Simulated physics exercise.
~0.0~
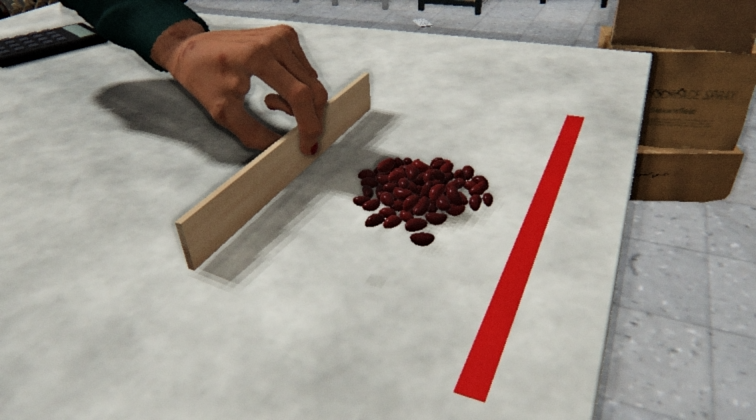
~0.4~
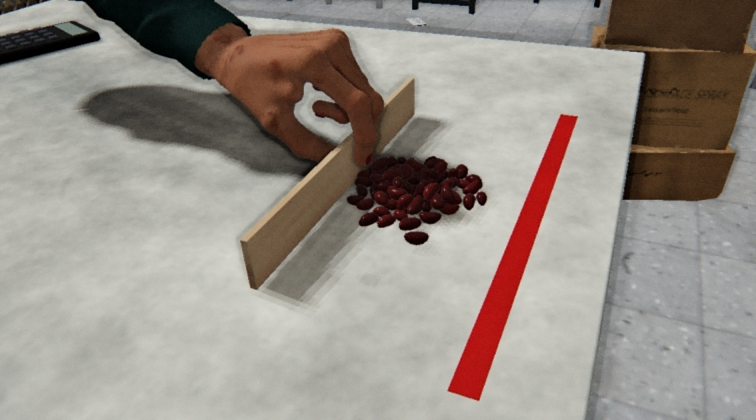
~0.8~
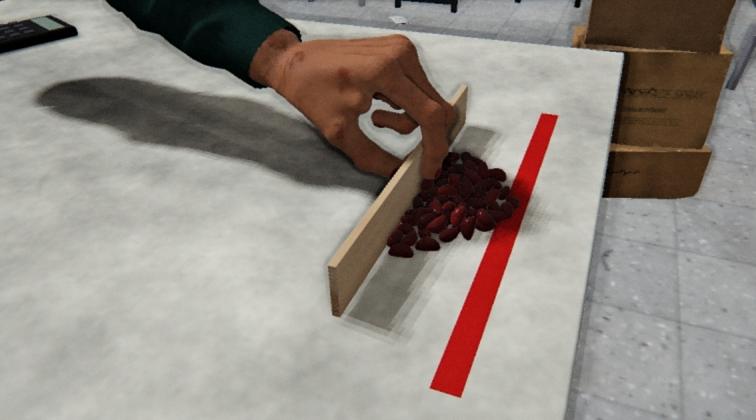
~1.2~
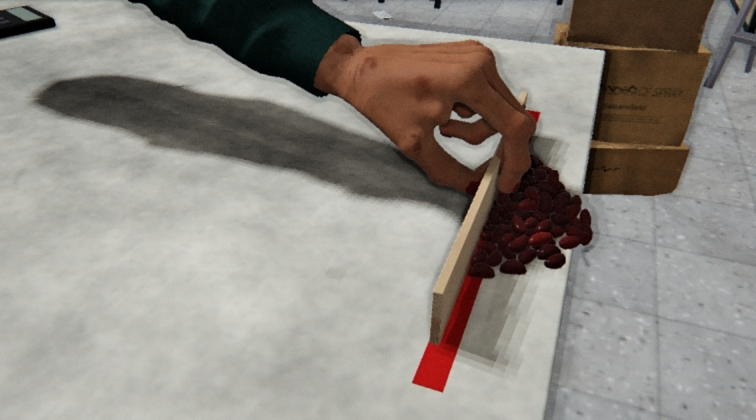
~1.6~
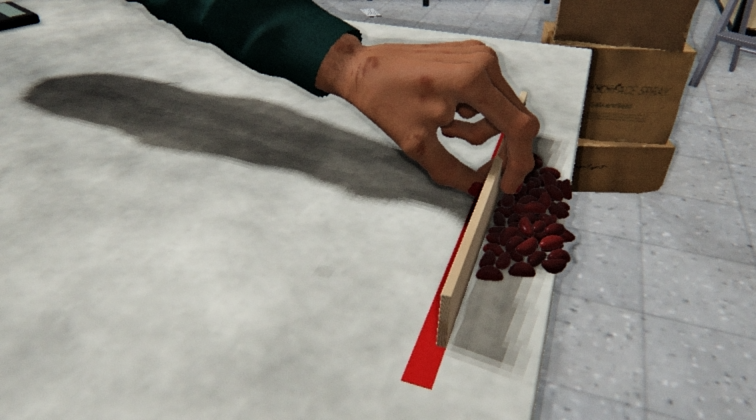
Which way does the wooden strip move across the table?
The wooden strip moves to the right, pushed by the hand until it stops at the red tape.
A hand slides a wooden strip right to red tape, pushing some beans over the edge.
